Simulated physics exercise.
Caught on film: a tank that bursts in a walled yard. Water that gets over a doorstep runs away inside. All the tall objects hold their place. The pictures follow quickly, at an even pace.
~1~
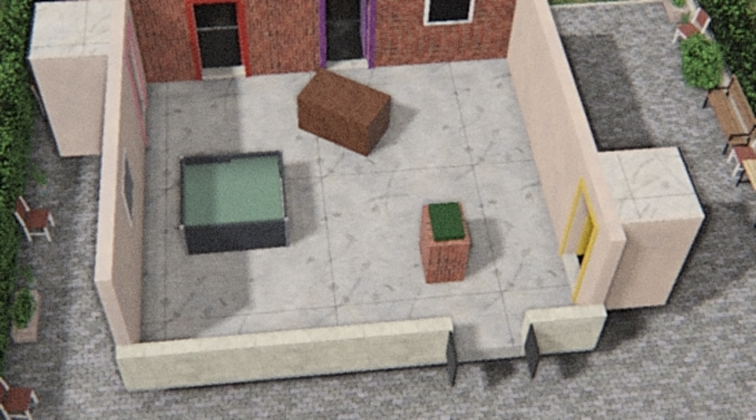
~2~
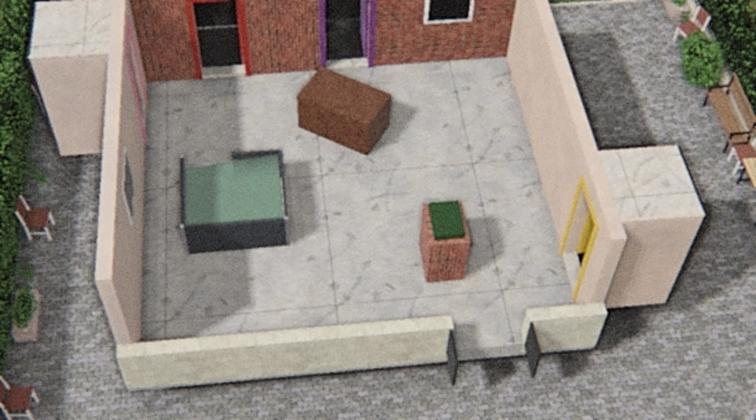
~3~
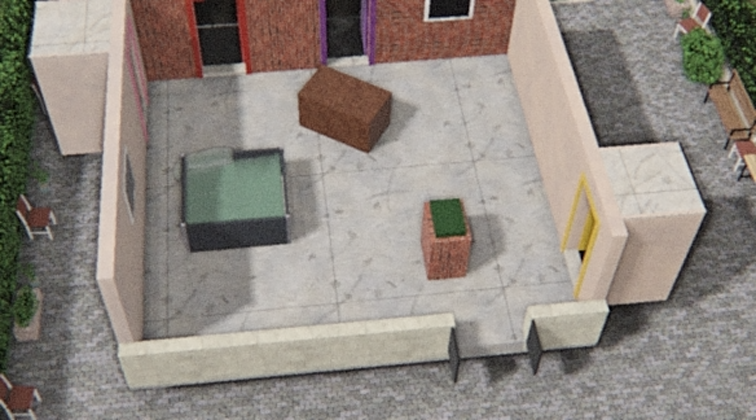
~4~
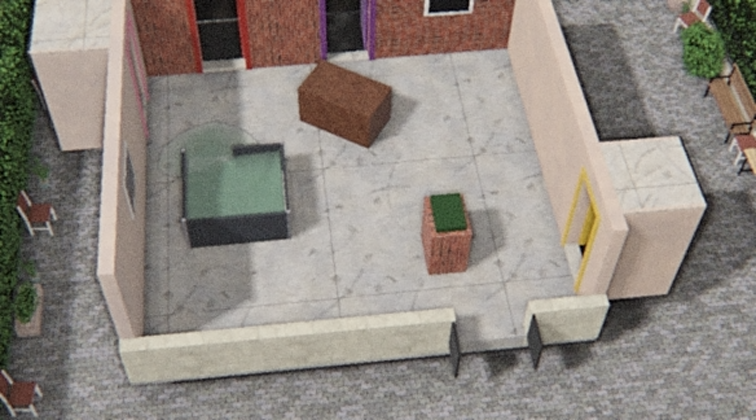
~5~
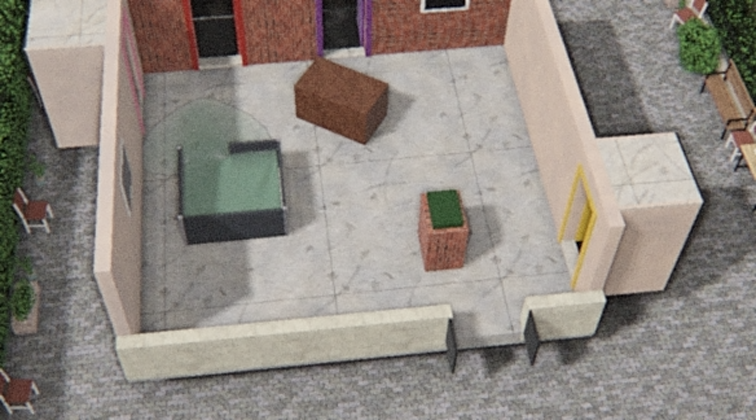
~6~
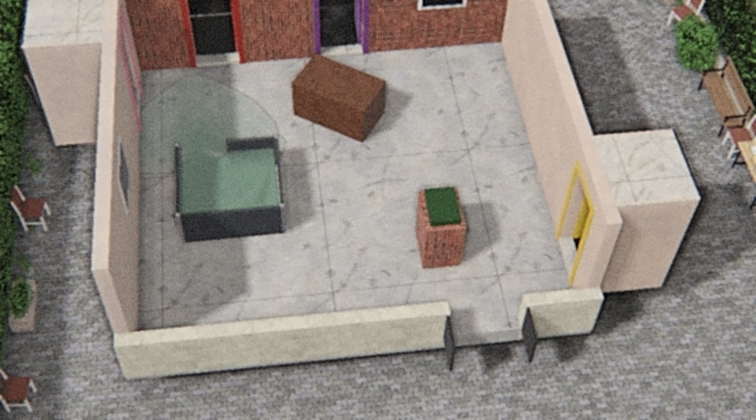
A dark tank in a walled yard bursts at its far side and water spreads outward.
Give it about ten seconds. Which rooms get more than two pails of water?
The red door lets in a lot; the purple door lets in a lot; the yellow door admits no more than that; the pink door admits no more than that.
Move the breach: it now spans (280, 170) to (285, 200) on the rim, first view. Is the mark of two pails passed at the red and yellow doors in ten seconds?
Red is under, yellow keeps below it.
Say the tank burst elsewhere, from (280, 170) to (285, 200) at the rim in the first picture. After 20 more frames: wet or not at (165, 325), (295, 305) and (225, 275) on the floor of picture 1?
In that order: No water, not flooded, not flooded.
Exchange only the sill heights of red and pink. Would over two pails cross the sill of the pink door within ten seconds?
The pink one is over.
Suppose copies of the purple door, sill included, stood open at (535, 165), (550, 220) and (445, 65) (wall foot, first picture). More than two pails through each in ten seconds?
As listed: Keeps below it, holds, is under.
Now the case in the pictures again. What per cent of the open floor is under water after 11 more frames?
Near 20 in a hundred.
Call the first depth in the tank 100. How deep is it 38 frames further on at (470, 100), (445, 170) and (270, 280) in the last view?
Roughly 4, 0 and 0 per cent, in turn.
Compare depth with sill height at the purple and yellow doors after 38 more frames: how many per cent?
About 160 and 0 per cent.
A moment on, water covers 15 % of the floor; the red door over two buckets in, the purple door not reached, the yellow door not reached, the pink door wet at the sill, nothing in.
Next, water covers 20 % of the floor; the red door far over two buckets in, the purple door wet at the sill, nothing in, the yellow door not reached, the pink door wet at the sill, nothing in.
Then, water covers 25 % of the floor; the red door far over two buckets in, the purple door wet at the sill, nothing in, the yellow door not reached, the pink door under two buckets in.
Later, water covers 45 % of the floor; the red door far over two buckets in, the purple door over two buckets in, the yellow door not reached, the pink door under two buckets in.
In the end, water covers 80 % of the floor; the red door far over two buckets in, the purple door over two buckets in, the yellow door wet at the sill, nothing in, the pink door under two buckets in.
